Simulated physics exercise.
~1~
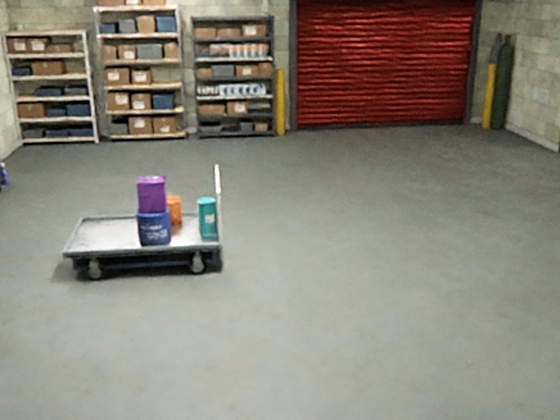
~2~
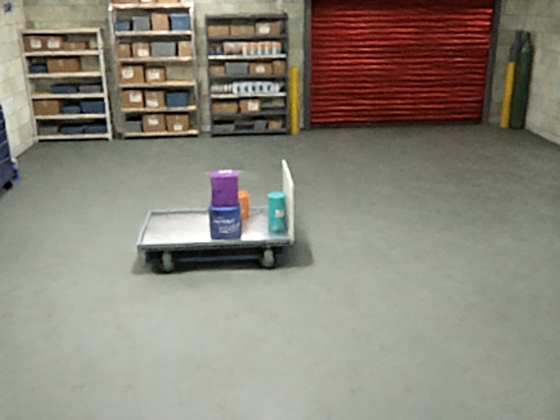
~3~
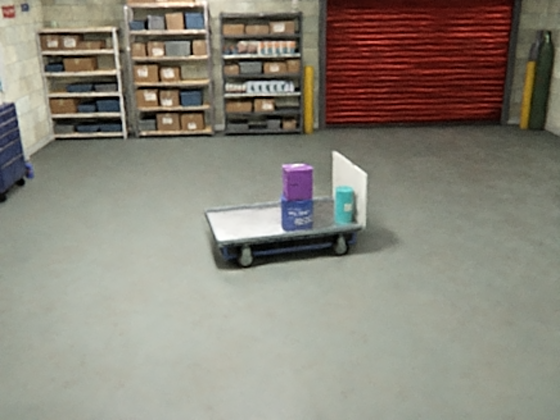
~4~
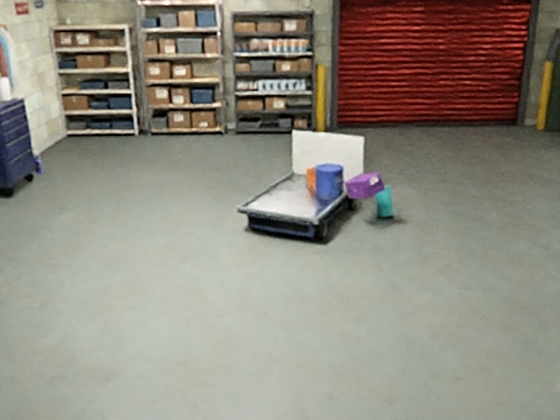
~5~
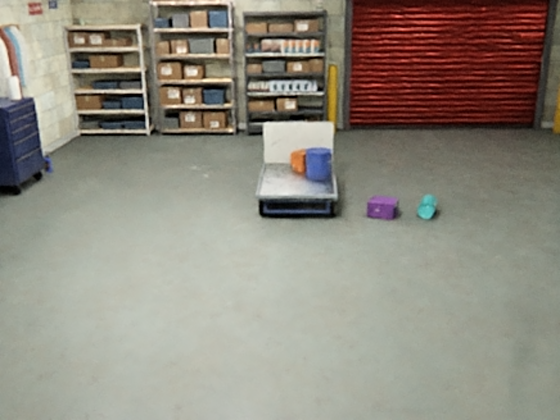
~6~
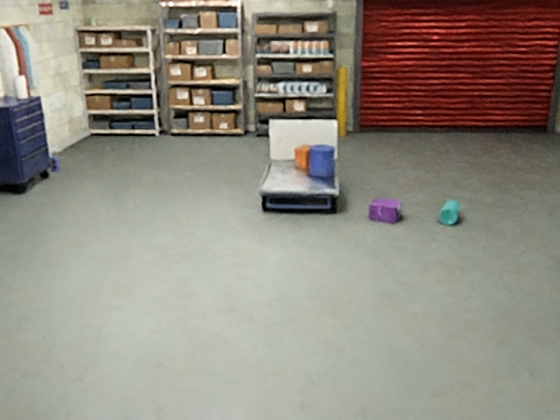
A flat cart with a pale upright board at its front end carries four items across the grey floor of a warehouse, seen from slightly above as the view drifts sideways. A purple box sits by a blue pail, with an orange parcel and a turquoise canister nearer the board; stocked shelves and a red shutter stand behind. The cart rolls right, then turns away toward the back. As it swings round, the turquoise canister tips and falls off the right side with the purple box. The cart ends facing the shelves, still holding the pail and parcel, while the box and canister lie on the floor to its right.
